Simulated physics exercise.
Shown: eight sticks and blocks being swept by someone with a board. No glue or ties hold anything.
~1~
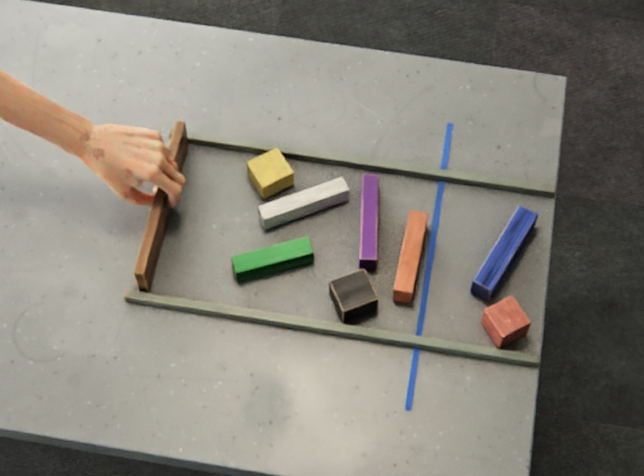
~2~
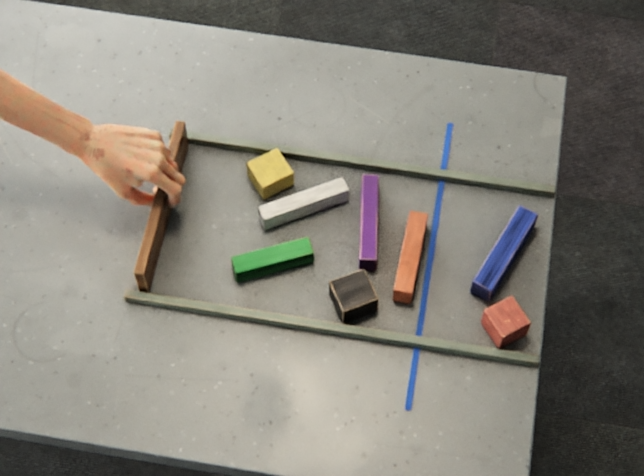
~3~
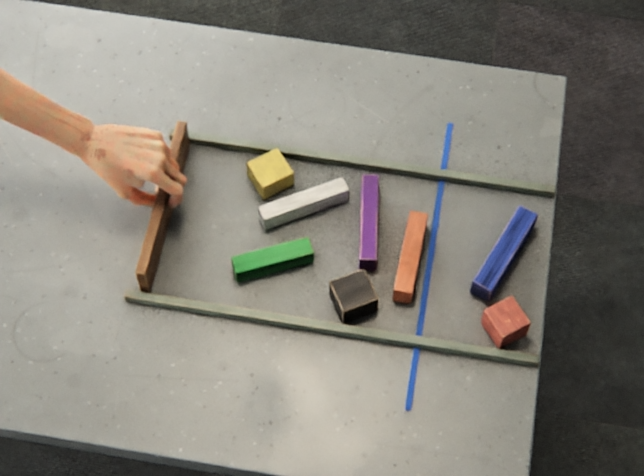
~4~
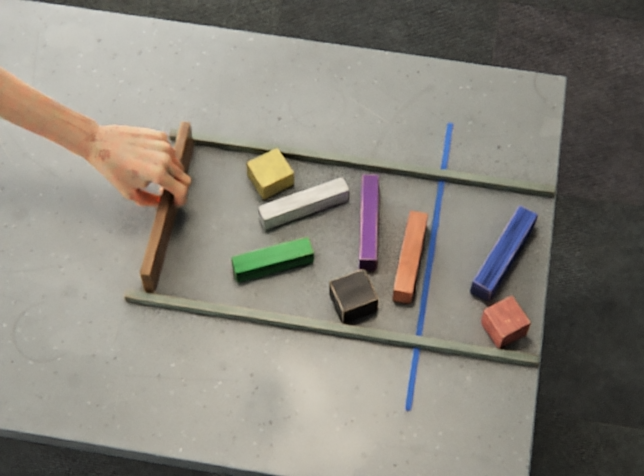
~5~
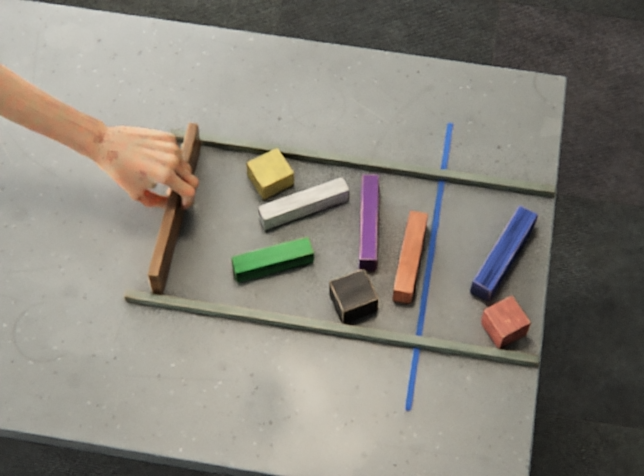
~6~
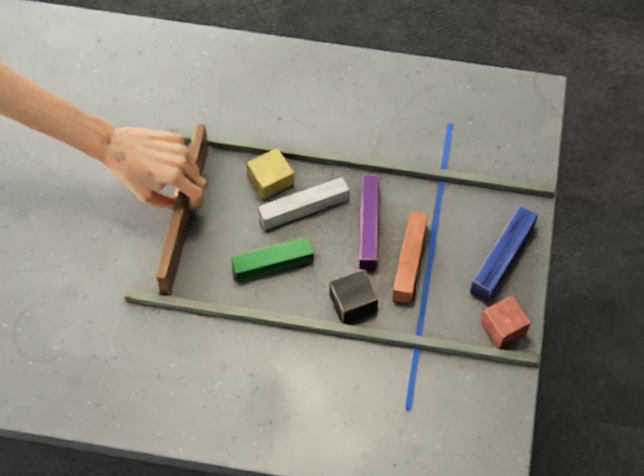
A hand at the left grips a brown wooden board on a grey tabletop, seen from above against a dark floor. Between two greenish rails lie a yellow block, white, green and purple bars, a black block and an orange bar, with a blue stick and red block right of a blue tape line. The hand slides the board slightly right, touching nothing else, while the camera stays still.
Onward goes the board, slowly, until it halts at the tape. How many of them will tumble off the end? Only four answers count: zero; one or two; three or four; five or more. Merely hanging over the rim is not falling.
My answer: Zero.
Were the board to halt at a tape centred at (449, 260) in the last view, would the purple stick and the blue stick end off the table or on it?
Here the purple stick is on by the end and the blue stick is off by the end.
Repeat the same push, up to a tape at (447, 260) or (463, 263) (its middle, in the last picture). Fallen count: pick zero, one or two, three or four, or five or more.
Number down, tape by tape: No fall at all / either one or two.
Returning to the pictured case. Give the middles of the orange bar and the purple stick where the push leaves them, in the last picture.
Result: One at about (506, 279), the other at about (500, 241).
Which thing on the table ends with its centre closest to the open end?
Blue stick.
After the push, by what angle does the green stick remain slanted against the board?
I'd put it at about 25°.
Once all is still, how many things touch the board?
At rest, 3 are in contact.
A little later, none off yet; red block at rest near (506, 322); blue stick at rest near (504, 253); orange bar at rest near (411, 257).
When it is over, the number that fall off is zero.
